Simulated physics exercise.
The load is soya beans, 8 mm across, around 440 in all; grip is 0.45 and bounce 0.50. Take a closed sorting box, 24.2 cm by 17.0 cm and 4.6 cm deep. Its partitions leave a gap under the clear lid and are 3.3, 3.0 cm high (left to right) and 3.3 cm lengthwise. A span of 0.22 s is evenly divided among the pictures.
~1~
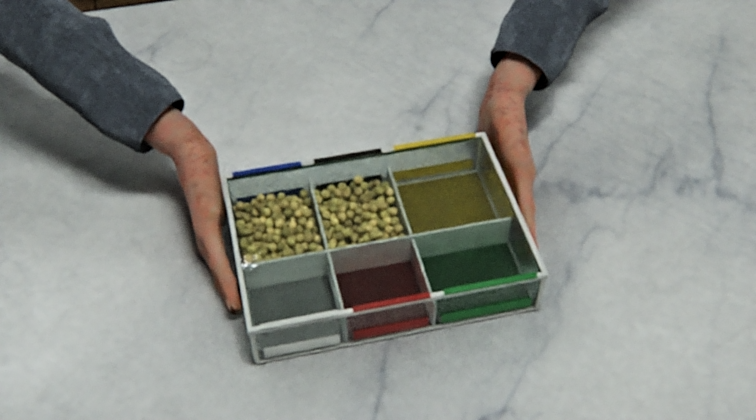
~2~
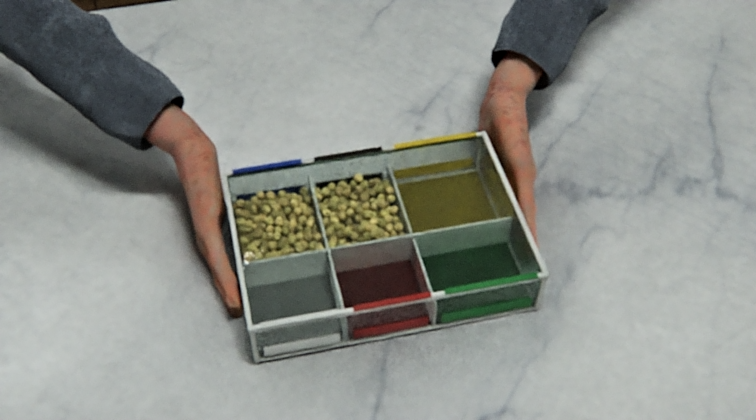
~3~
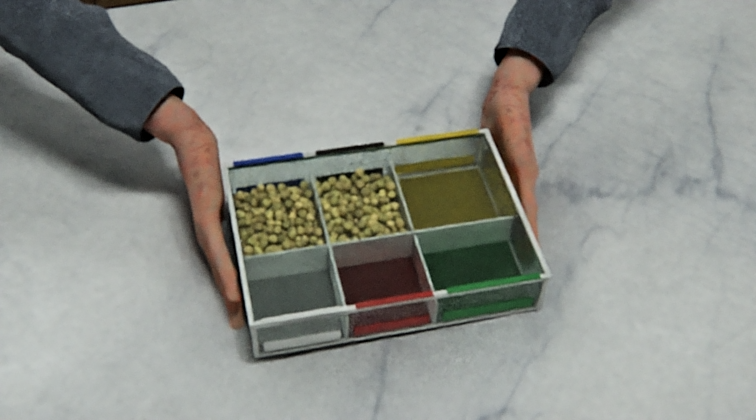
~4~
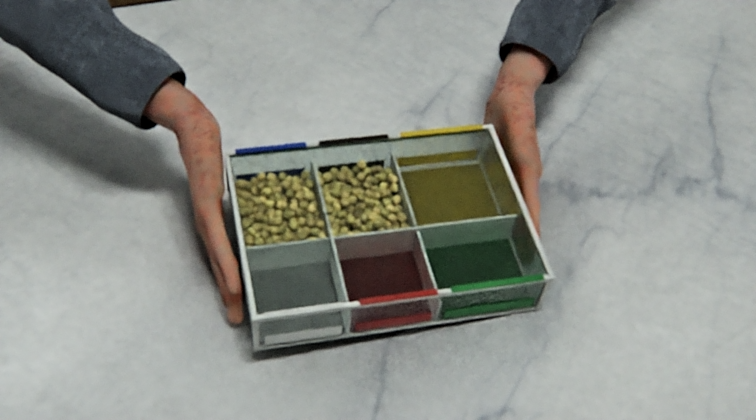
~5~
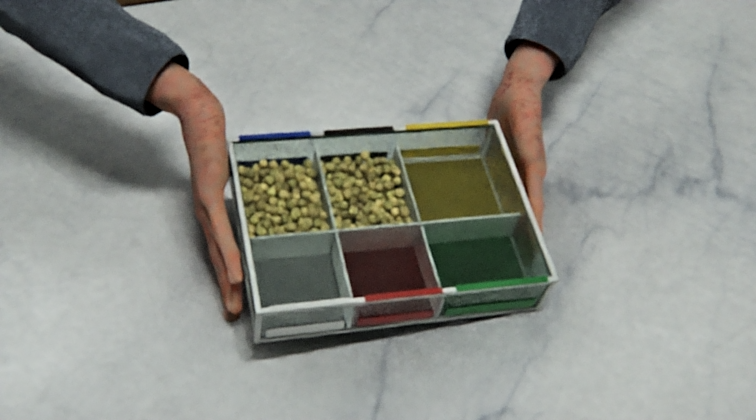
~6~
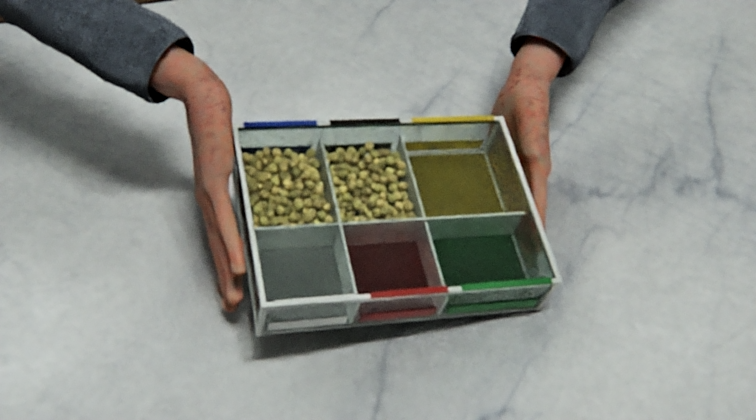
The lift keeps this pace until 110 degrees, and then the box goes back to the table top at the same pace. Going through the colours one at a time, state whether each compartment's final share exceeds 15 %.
Red: Does not exceed; blue: Exceeds; green: Exceeds; yellow: Does not exceed; white: Does not exceed; black: Exceeds.
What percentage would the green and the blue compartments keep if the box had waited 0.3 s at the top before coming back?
That would leave green with 25 percent and blue with 40 percent.
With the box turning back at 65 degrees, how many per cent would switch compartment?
It would come to about 10 per cent.
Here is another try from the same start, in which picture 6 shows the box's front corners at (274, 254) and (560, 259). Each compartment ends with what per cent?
Red 0; blue 40; green 0; yellow 20; white 0; black 40.
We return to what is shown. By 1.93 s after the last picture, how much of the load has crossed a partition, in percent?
Some 30 percent.
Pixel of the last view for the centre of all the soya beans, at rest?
Around (358, 246).
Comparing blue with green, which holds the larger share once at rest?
Blue comes out ahead.
Then, 1.16 s after the last picture, tilt 110 degrees; blue 45 %, green 15 %, yellow 5 %, black 35 %.
Then, 1.93 s after the last picture, tilt 50 degrees; blue 40 %, green 25 %, black 35 %.
Then, 2.72 s after the last picture, tilt 0 degrees; blue 40 %, green 25 %, black 35 %.
In the end, red 0 %, blue 40 %, green 25 %, yellow 0 %, white 0 %, black 35 %.
